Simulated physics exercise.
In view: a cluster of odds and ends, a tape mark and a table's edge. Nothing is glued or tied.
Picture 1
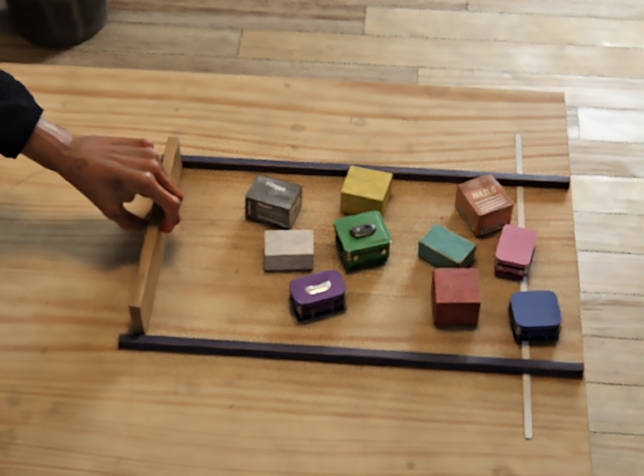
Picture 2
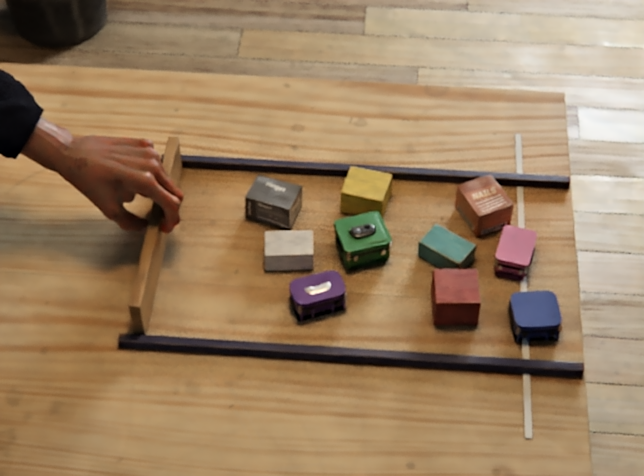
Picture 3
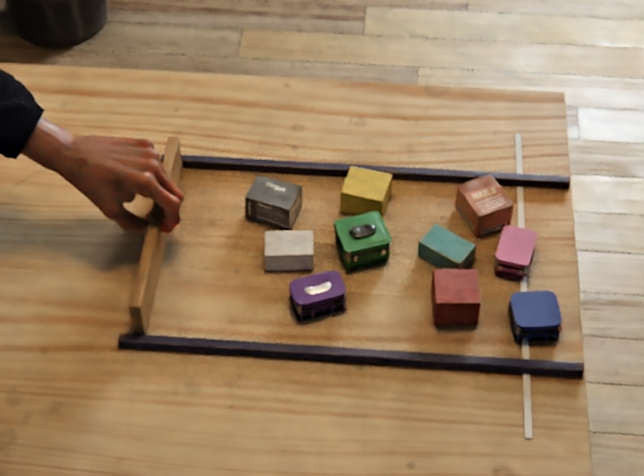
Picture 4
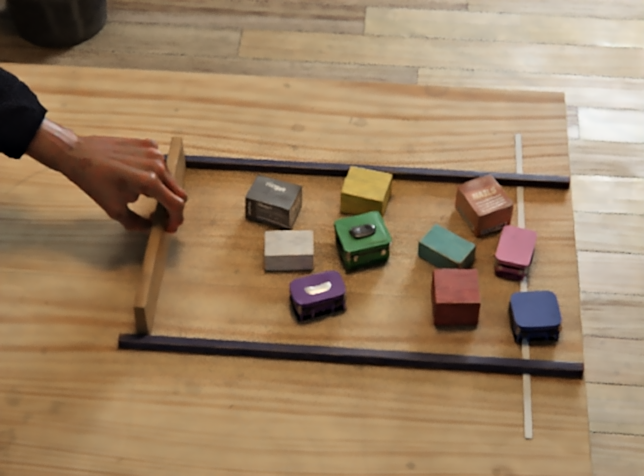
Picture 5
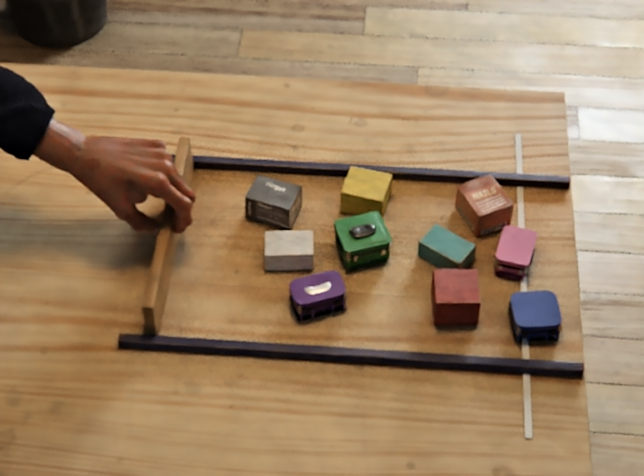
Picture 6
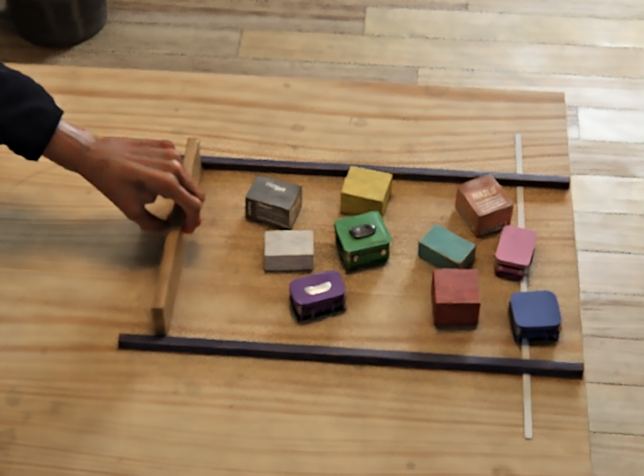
A hand gripping a wooden board stayed nearly still at first, then slid it slightly to the right between two dark rails, while the colourful blocks and little cases ahead of it didn't move.
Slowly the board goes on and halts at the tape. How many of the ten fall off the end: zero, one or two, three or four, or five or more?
As it turns out, the number that fall off is five or more.
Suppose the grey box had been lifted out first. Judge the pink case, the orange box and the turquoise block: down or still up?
The pink case drops off; the orange box tumbles off; the turquoise block is lost.
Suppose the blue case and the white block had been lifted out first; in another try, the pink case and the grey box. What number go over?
It would be 5 and 4.
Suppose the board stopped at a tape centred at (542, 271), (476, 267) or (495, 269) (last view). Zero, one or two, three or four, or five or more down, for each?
The falls would be at least five; 3 or 4; three to four.
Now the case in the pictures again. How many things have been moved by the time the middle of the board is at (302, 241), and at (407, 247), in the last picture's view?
By then 5, and 9.
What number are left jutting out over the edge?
The number is 1.
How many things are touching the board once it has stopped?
It touches 3.
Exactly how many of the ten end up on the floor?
The count is 7.
Soon after, none off yet; blue case at rest near (534, 317); pink case at rest near (515, 253); orange box at rest near (484, 205).
At rest, the number that fall off is five or more; fallen, green case, yellow block, turquoise block, red block, orange box, pink case and blue case.
